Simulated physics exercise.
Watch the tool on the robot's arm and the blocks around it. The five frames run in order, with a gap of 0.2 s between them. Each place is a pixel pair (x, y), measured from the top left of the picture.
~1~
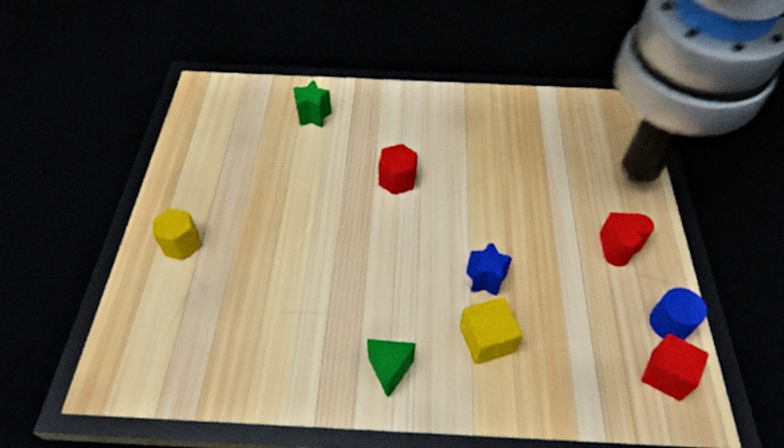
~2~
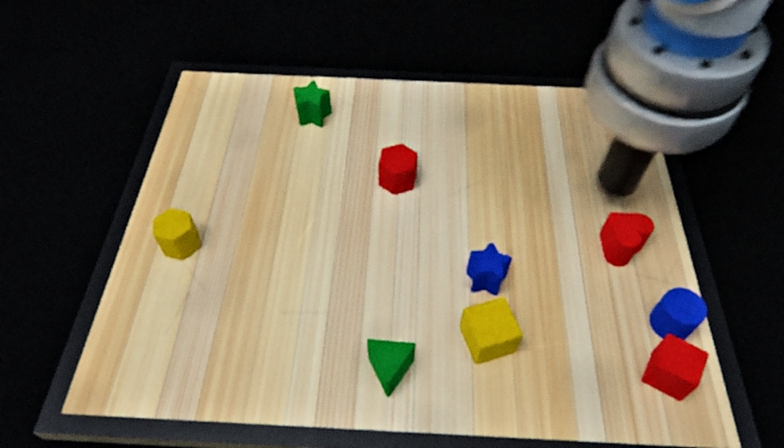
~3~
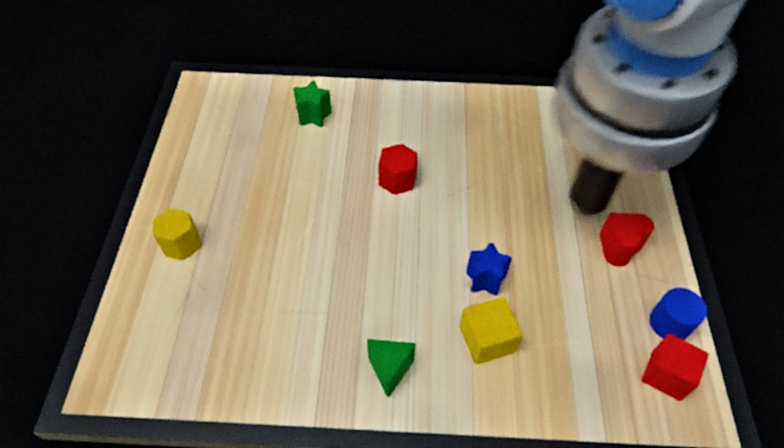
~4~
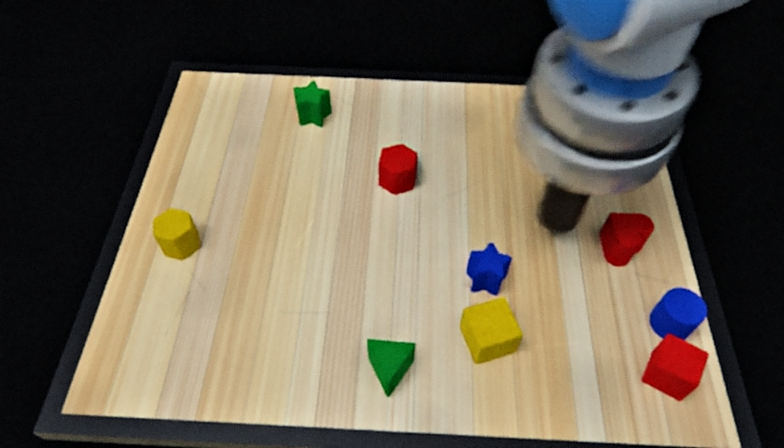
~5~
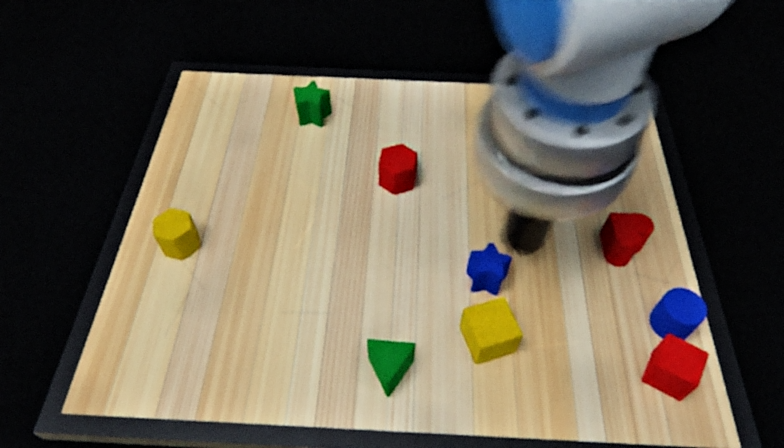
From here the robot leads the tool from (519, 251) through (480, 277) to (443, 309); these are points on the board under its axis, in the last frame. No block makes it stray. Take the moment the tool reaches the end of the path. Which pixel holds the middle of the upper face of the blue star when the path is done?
It is at (421, 317).
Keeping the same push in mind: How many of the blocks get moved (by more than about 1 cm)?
I expect one block to move.
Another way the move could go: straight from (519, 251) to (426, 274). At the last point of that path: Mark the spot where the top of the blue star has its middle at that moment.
The centre of its top face lies at (457, 282).
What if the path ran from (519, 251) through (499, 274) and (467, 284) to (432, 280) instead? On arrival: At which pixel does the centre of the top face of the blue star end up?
At (419, 291).
The first path, step by step. Halfway along, tool (484, 263); blue star (461, 282).
At the end, tool (446, 296); blue star (421, 317); yellow square piece still.
